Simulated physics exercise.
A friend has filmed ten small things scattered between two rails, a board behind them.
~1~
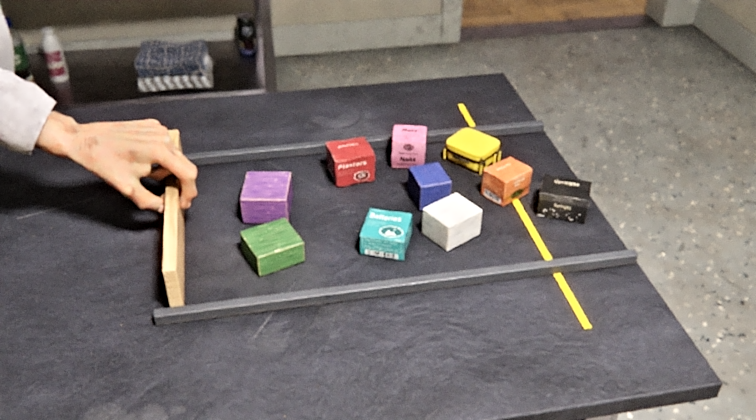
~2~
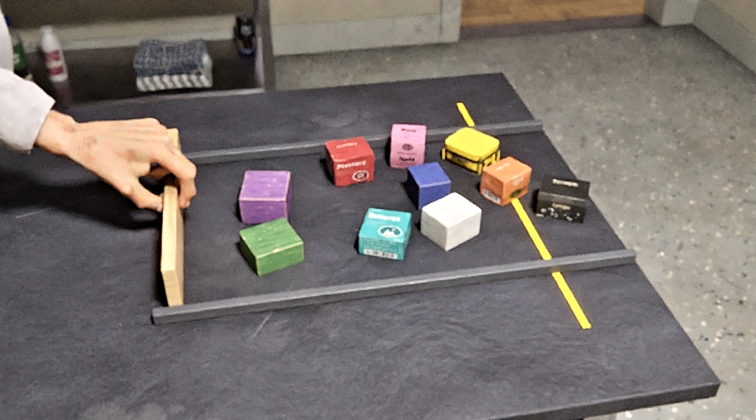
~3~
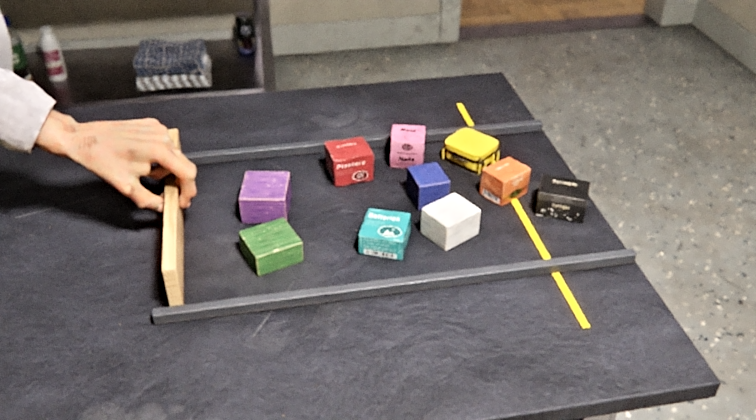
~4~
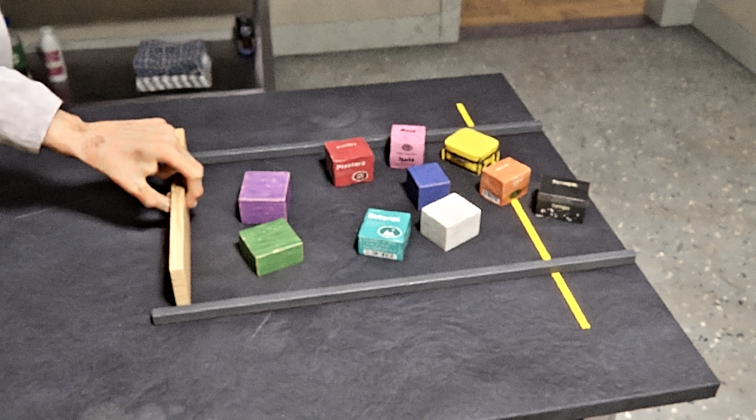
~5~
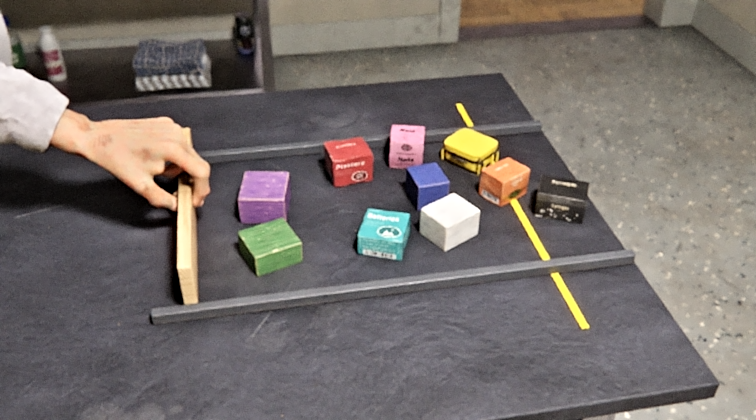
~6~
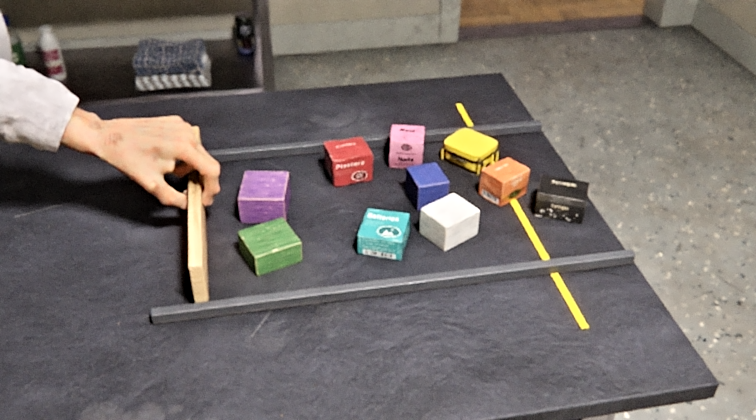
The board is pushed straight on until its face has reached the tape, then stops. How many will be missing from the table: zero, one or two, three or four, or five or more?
The number that fall off is three or four.
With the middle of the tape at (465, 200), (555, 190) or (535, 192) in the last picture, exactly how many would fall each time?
In that order 1, 7 and 7.
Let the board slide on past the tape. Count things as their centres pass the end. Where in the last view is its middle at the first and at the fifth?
Its middle is around (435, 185) and later (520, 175).
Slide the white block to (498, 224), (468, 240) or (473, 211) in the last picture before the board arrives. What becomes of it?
In that order, it drops off; does not fall; drops off.
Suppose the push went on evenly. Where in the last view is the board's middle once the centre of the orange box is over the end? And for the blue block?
For the orange box at (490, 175), for the blue block at (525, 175).
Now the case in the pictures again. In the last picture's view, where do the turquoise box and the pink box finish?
Near (590, 206) and (535, 132).
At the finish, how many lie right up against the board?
The number is 3.
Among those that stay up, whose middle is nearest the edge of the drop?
The turquoise box ends nearest.
A little later, none off yet; black box at rest near (562, 199); orange box at rest near (504, 181); yellow case at rest near (470, 152).
Next, none off yet; black box at rest near (562, 199); orange box at rest near (504, 181); yellow case moving near (475, 154).
Later still, one off so far; black box on its side near (610, 251); orange box shifted about its own width near (560, 179); yellow case shifted about its own width near (528, 155).
When it is over, the number that fall off is three or four; down, white block, yellow case, orange box and black box.
